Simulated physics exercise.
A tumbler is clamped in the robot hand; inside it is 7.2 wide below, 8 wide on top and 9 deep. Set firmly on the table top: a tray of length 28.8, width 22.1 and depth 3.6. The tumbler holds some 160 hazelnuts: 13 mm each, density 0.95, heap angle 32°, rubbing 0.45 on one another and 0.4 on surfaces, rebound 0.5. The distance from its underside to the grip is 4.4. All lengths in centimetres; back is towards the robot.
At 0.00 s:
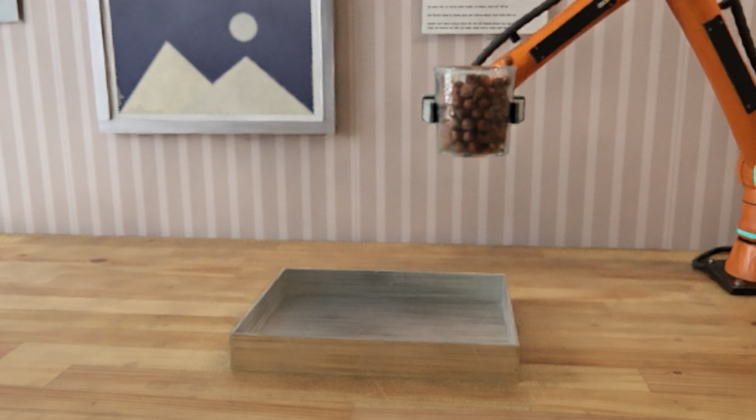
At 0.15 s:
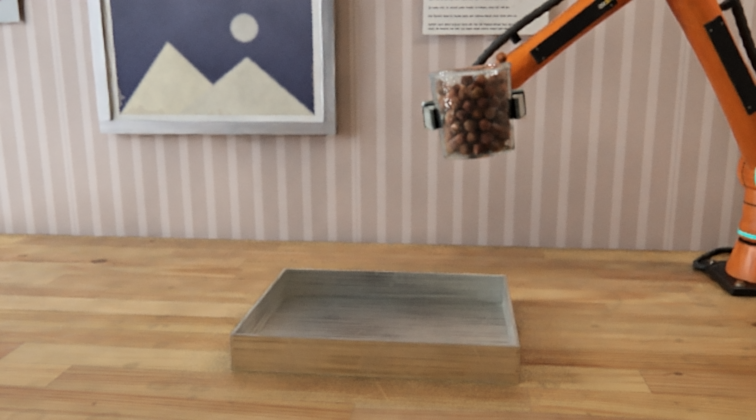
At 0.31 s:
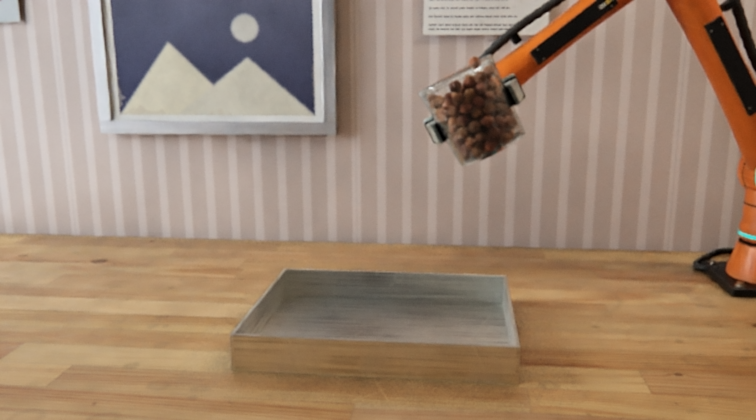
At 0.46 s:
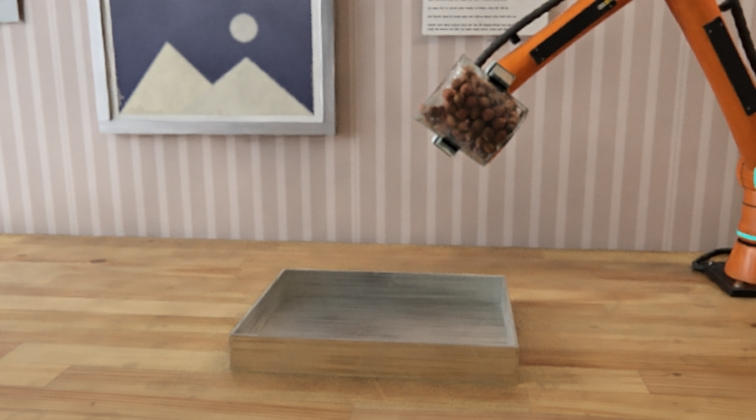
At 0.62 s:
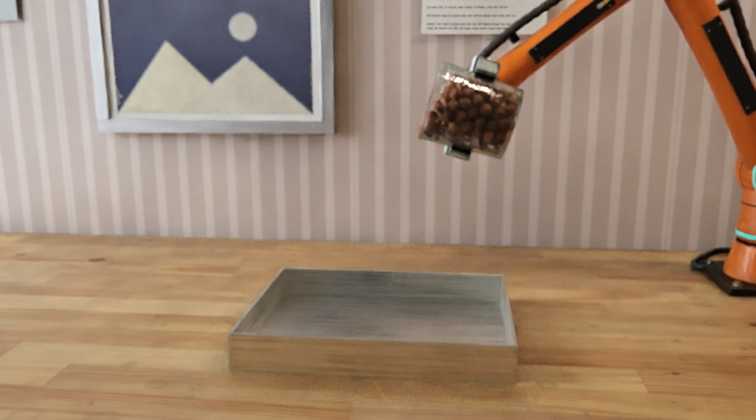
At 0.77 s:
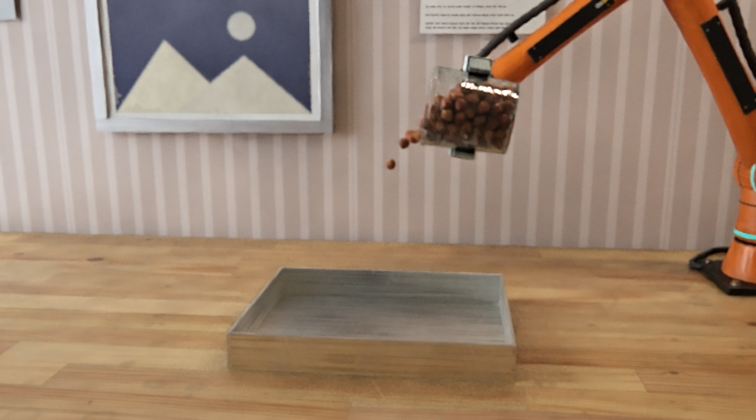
A wooden tabletop stands before a pink striped wall with a framed picture of pale mountains, seen from the front and slightly above by a nearly still camera. An orange robot arm at the right grips a clear tumbler of brown nuts above a shallow, empty grey tray. The arm steadily tilts the tumbler leftward until it lies nearly sideways, and a few nuts slip out over its rim.
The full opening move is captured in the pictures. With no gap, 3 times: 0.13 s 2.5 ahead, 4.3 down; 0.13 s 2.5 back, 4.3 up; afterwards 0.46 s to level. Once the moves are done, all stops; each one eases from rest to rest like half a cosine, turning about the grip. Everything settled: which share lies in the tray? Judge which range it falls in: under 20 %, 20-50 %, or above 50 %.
It falls in the 20-50 % range.
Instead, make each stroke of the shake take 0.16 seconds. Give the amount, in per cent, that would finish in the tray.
That change gives some 35 percent.
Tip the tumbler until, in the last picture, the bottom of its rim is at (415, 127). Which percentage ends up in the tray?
That comes to some 15 percent.
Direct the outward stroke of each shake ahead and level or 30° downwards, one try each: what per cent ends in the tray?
Roughly 90 per cent, then 65 per cent.
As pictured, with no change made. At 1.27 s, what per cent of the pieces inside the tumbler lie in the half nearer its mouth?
Close to 50 in a hundred.
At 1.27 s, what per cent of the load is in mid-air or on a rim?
Around 6 per cent of the load.
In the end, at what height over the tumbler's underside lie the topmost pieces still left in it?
Some 7.0 cm.
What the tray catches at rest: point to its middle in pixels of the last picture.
Middle point: About (328, 324).
After 1.27 s, tilted 81° forward, highest piece 27 above the table; 119 in the tumbler, 29 in the tray, 9 in flight or on a rim.
After 1.76 s, tilted 45° forward, highest piece 28 above the table; 95 in the tumbler, 58 in the tray, 1 on the table or floor, 3 in flight or on a rim.
After 2.21 s, level, highest piece 28 above the table; 95 in the tumbler, 61 in the tray, 1 on the table or floor.
After 3.26 s, level, highest piece 28 above the table; 95 in the tumbler, 61 in the tray, 1 on the table or floor.
At rest, 95 in the tumbler, 61 in the tray, 1 on the table or floor. That is 39 % in the tray.
